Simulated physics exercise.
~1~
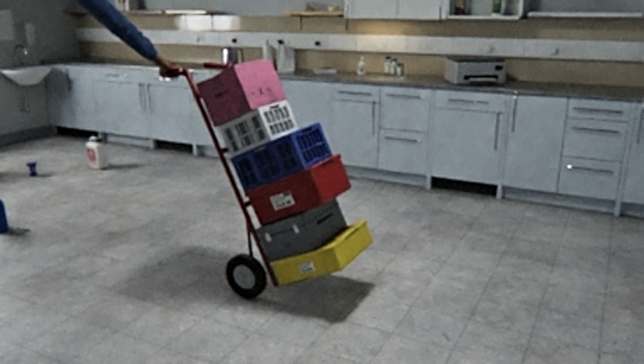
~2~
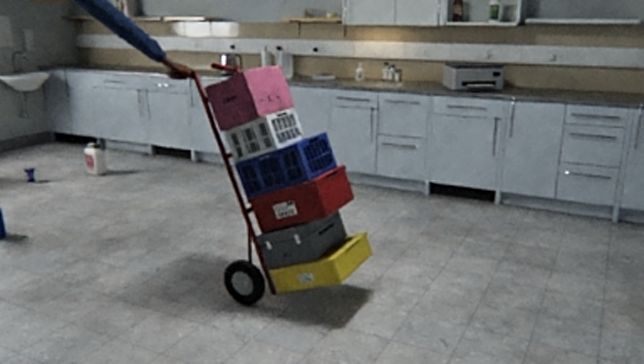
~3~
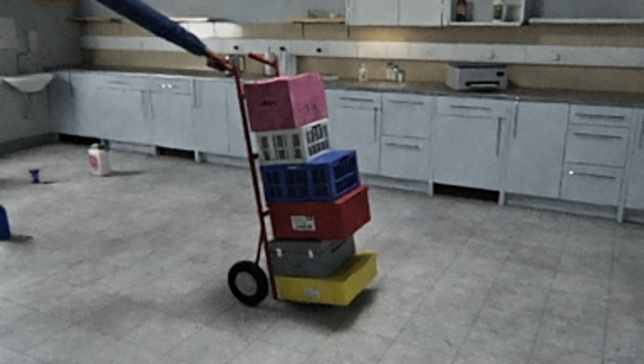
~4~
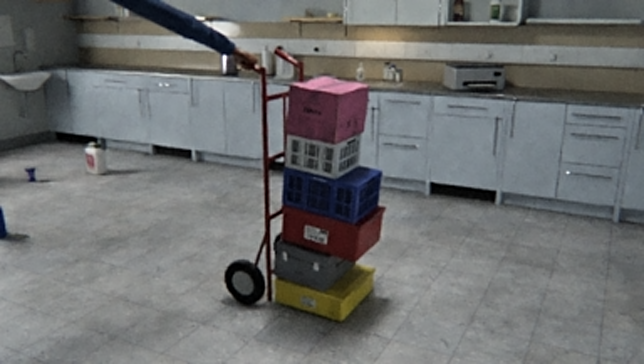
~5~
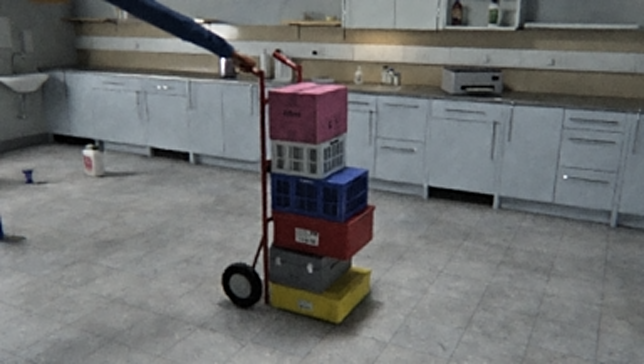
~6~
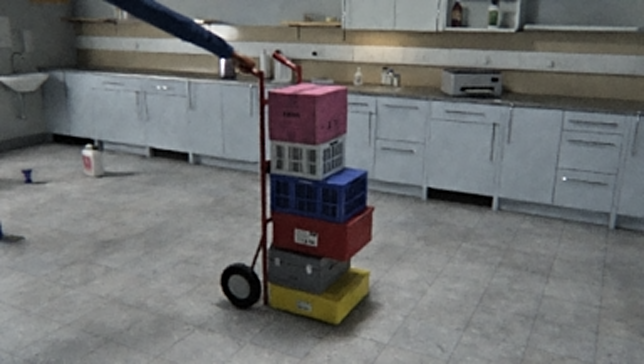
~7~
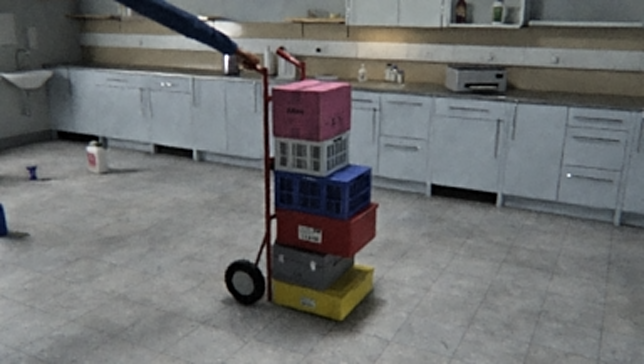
A sack truck stacked with six colourful boxes and crates was swung from a backward lean to upright by a blue-sleeved arm, the load shifting slightly as it stopped, and the whole stack, including the red tote and white crate, stayed standing.
